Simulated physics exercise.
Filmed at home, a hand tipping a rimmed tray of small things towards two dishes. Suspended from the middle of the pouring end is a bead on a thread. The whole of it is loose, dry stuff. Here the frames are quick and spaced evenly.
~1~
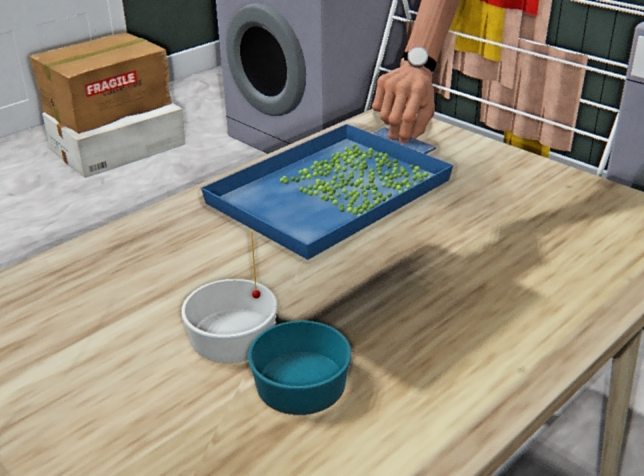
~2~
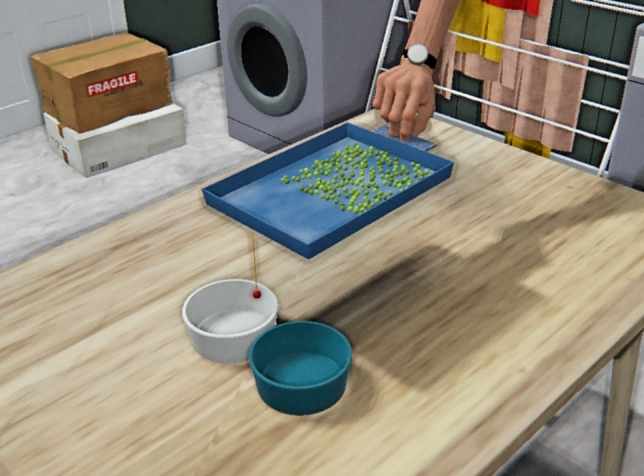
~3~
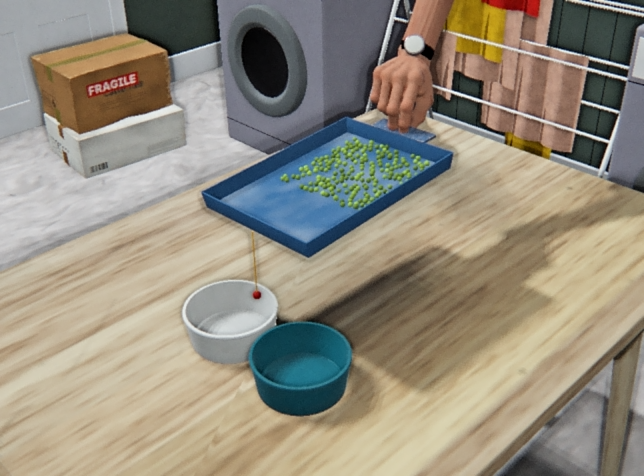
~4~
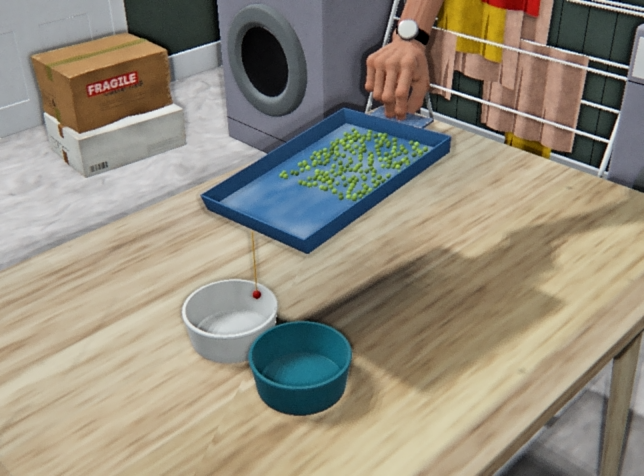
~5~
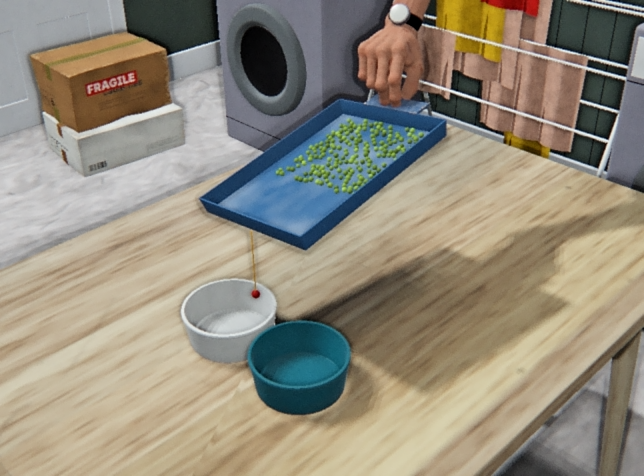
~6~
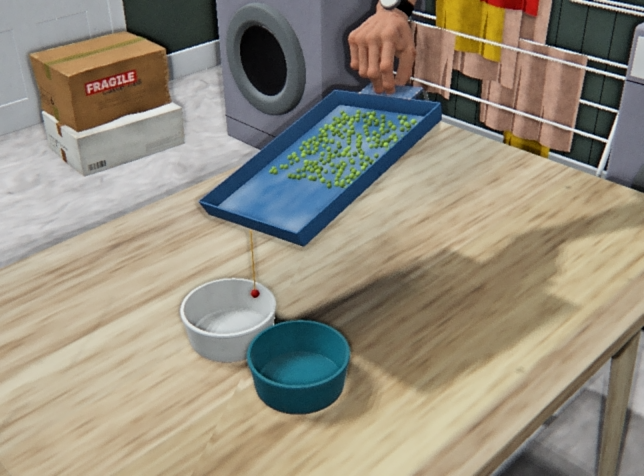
The footage shows a hand wearing a watch holding a blue tray of small green peas above a white dish and a teal dish on a wooden table, then raising the handle end as the tray gradually tilts toward its left corner.
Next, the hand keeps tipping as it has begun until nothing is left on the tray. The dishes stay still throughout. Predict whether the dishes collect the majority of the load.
They collect only a minority.
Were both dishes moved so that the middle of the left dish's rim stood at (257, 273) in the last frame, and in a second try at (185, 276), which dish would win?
At place one the left of the pair; at place two the left of the pair.
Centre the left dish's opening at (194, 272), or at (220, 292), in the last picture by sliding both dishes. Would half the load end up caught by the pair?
A majority, then a majority.
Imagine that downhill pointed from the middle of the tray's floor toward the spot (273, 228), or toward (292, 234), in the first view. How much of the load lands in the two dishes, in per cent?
Respectively 90 and 100 in a hundred.
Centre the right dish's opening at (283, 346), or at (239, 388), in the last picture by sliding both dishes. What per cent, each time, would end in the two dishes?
50 % and 0 %.
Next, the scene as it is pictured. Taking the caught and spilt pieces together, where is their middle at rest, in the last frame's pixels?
I'd mark it at roughly (186, 306).
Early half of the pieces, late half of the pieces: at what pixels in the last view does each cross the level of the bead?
First part (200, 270), rest (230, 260).
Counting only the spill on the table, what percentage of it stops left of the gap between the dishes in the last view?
About 90 per cent.
Shortly afterwards, tray tipped steeply; near two thirds on the tray; only a few in the left dish; a little outside both; a little in the air.
Next, tray tipped past a quarter turn; near a third on the tray; a little in the left dish; near half outside both; a little in the air.
Some moments later, tray tipped past a quarter turn; a little in the left dish; the bulk outside both.
In the end, tray tipped past a quarter turn; none at all in the right dish; a little in the left dish; the bulk outside both.
